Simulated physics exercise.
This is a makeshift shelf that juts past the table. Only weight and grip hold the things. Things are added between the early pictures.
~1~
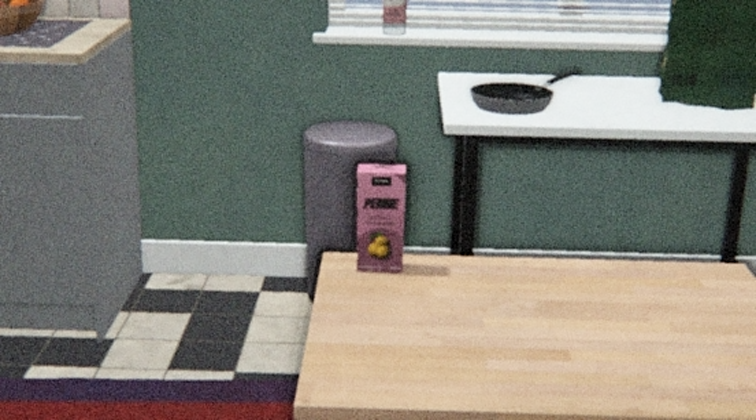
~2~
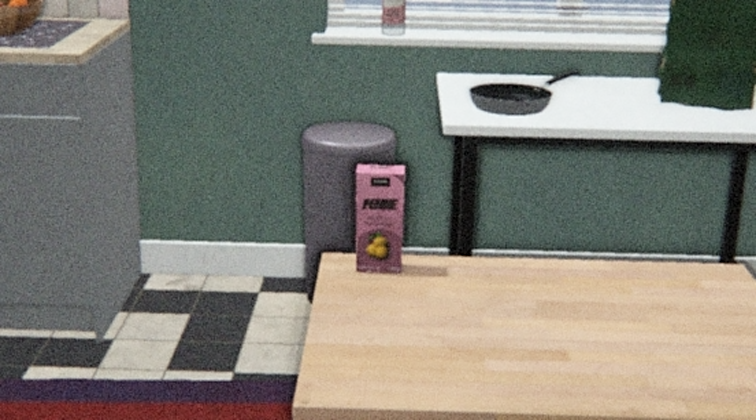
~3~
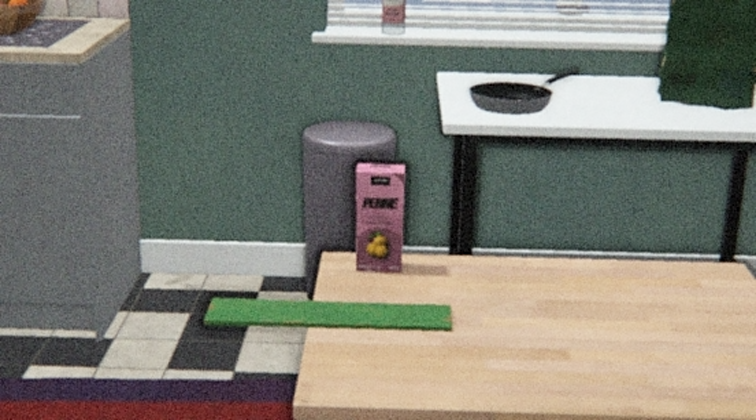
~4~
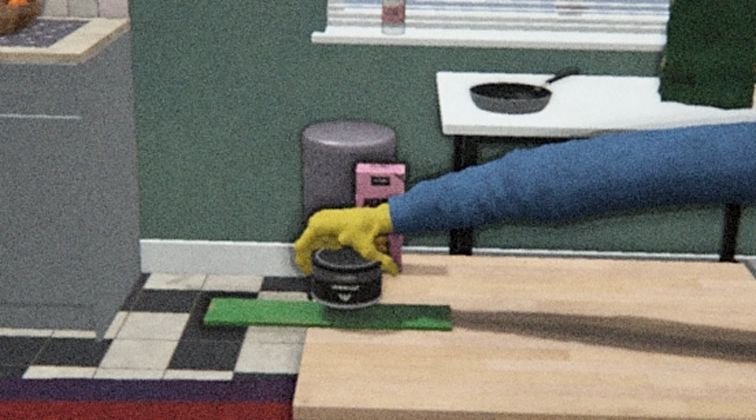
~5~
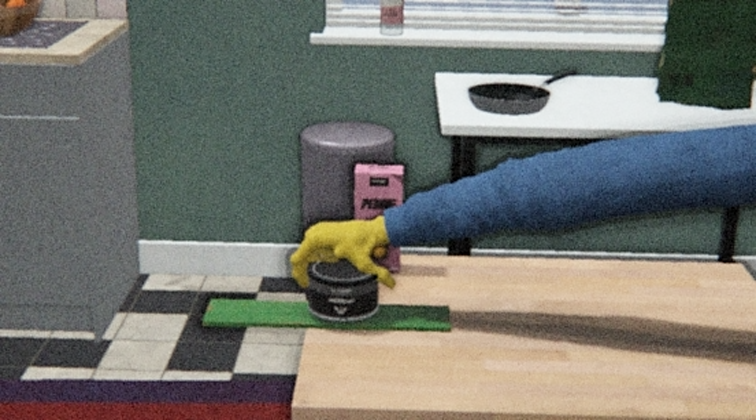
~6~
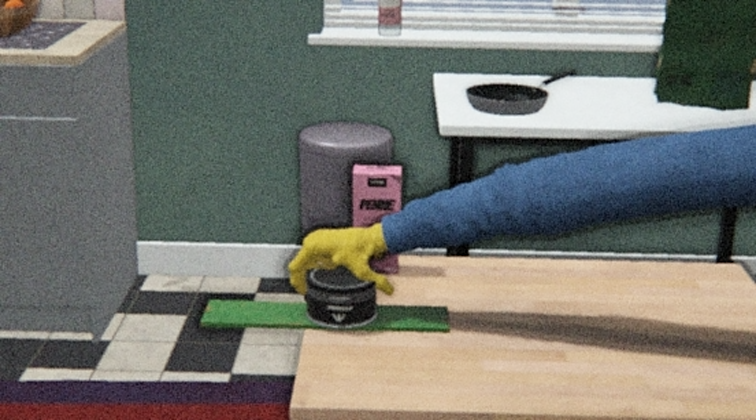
To begin with, a pink penne box stands at the back corner of a wooden table, and then a green board appears, jutting past the table's left edge. A yellow-gloved hand on a blue-sleeved arm reaches in from the right, lowers a black tub onto the board, and keeps holding it.
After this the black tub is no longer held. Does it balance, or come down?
The board holds.
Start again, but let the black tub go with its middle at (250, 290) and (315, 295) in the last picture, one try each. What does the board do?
In the first case it goes over; in the second case it holds.
Then, 0.20 s after the last picture, nothing has stirred.
Then, 0.50 s after the last picture, black tub resting near (342, 295).
At rest, all 3 in place. Seen from the same camera at the end, black tub near (342, 295). The board keeps its balance.
